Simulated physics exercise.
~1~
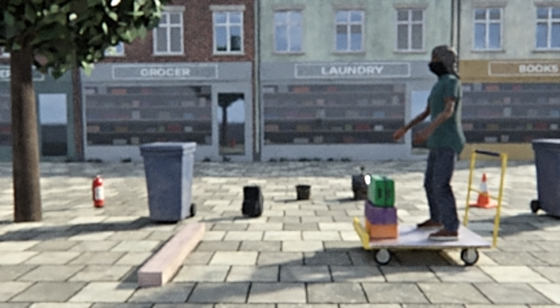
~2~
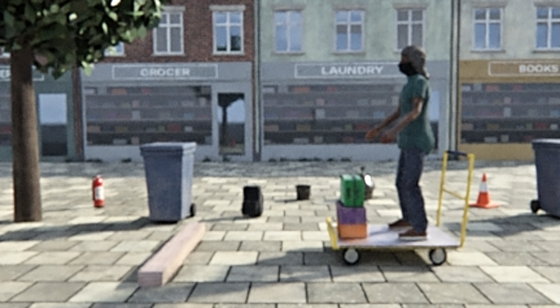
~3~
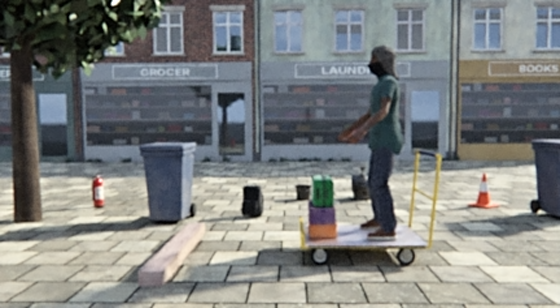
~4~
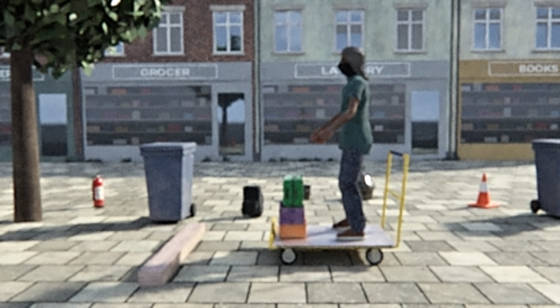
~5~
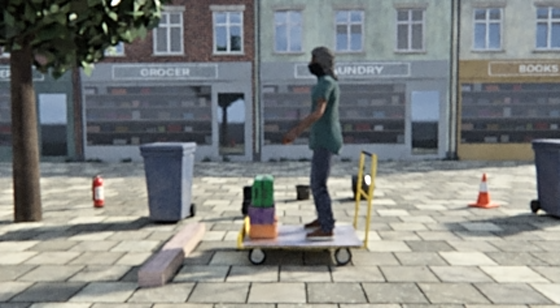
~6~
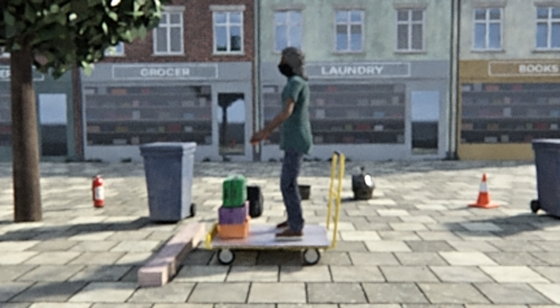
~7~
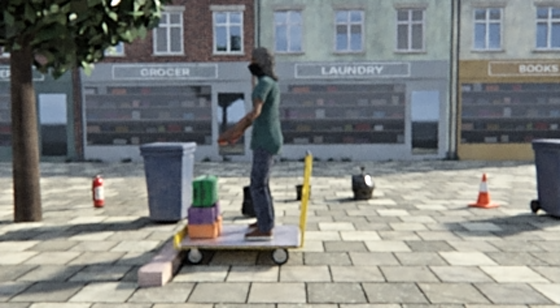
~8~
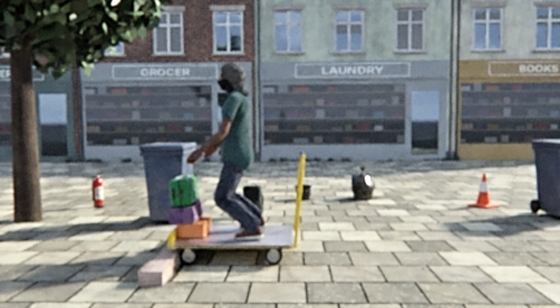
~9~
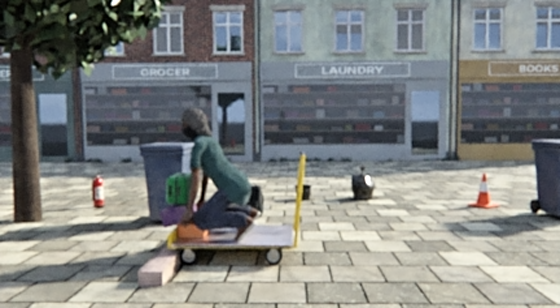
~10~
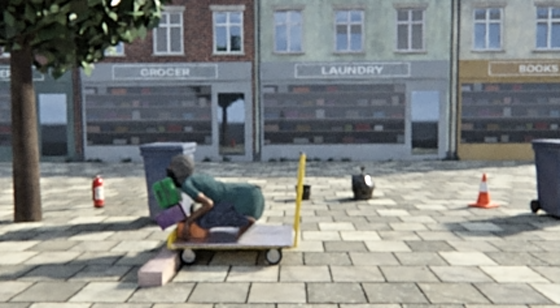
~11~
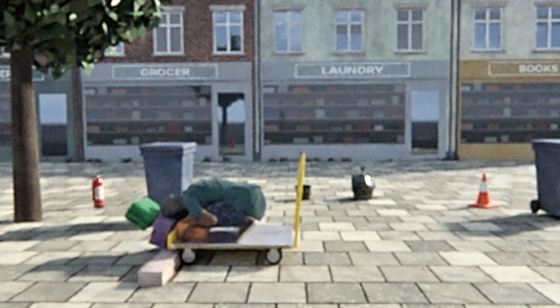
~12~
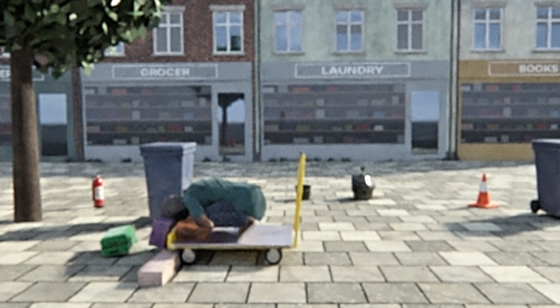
A person in a green shirt and dark trousers stands on a flat trolley with yellow ends, rolling left across a paved square before shops, seen side-on by a still camera. A green case sits on a purple parcel and an orange box at the trolley's front, while a pale beam lies ahead. The wheels meet the beam and the trolley stops. The person buckles to the knees and slumps forward onto the load. The green case and purple parcel tip over the front, the case landing on the paving, while the person lies folded on the deck with the orange box.
